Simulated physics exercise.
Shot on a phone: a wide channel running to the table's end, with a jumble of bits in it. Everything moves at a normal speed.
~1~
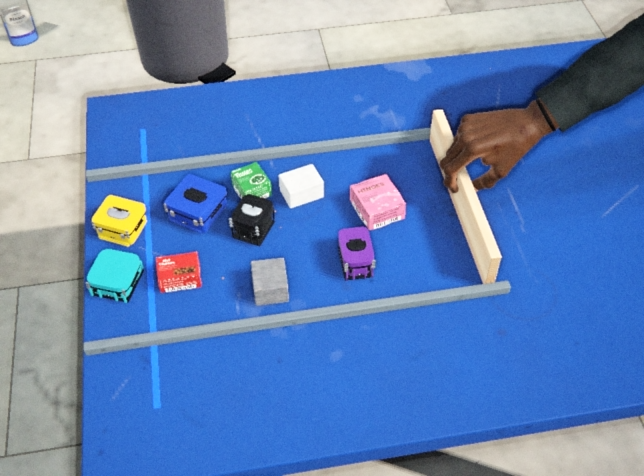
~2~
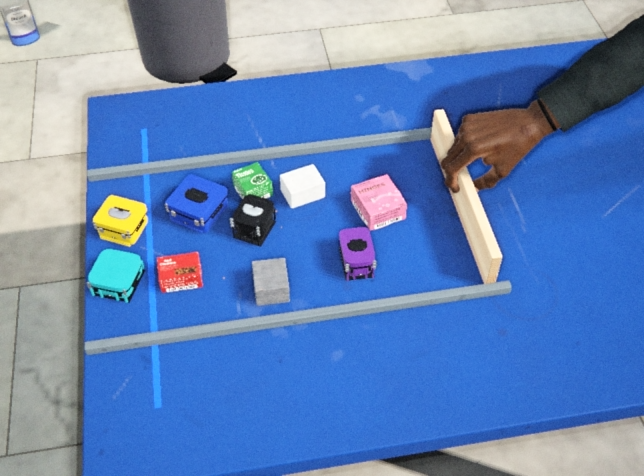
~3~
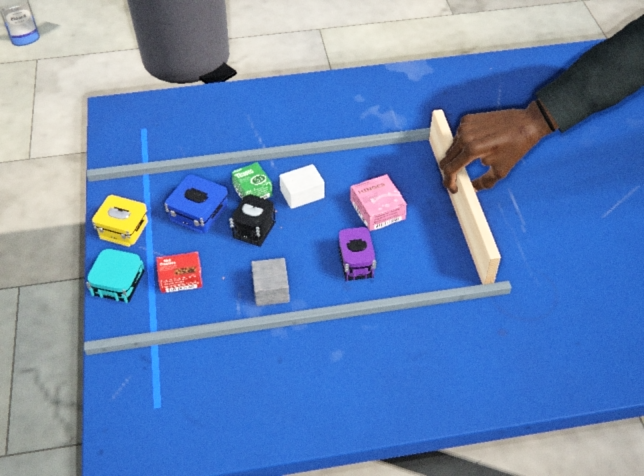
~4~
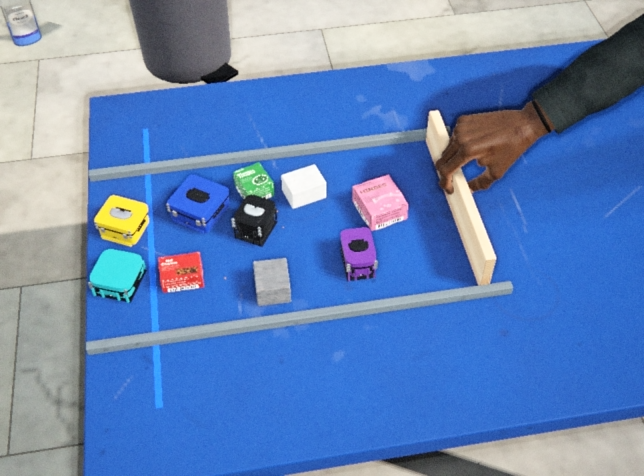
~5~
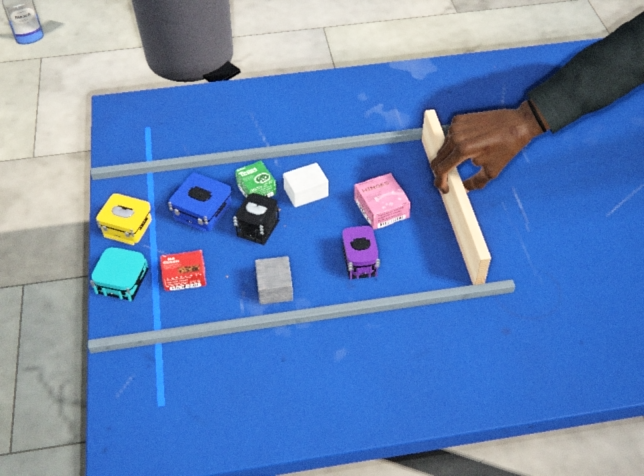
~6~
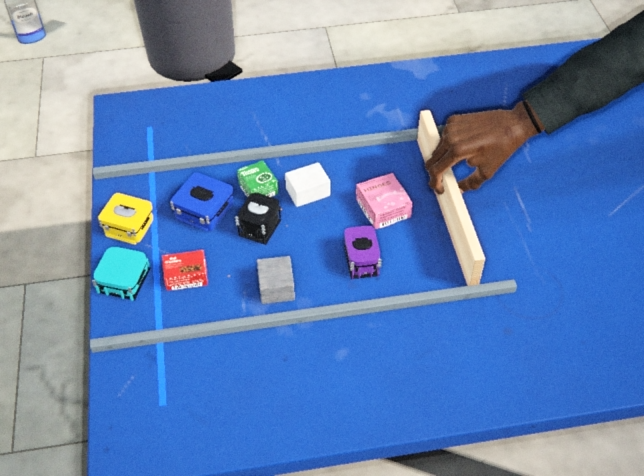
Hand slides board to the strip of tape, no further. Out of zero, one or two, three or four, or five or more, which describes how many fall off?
The answer is three or four.
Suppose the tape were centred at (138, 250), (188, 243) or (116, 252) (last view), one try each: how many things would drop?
Going through each try, you'd get 5, 2 and 6.
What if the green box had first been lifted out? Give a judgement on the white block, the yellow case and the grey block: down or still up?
The white block is kept; the yellow case falls; the grey block is kept.
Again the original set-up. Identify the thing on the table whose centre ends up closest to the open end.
Black case ends nearest.
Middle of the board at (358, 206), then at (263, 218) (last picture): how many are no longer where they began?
First 2, then 8.
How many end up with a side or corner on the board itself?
The count is 4.
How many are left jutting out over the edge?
It totals 1.
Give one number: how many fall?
Exactly 4.
Soon after, none off yet; turquoise case at rest near (122, 274); yellow case at rest near (127, 219); red box at rest near (185, 270).
After that, none off yet; turquoise case at rest near (121, 274); yellow case moving near (123, 222); red box displaced a little near (165, 280).
In the end, the number that fall off is three or four; gone, blue case, red box, yellow case and turquoise case.
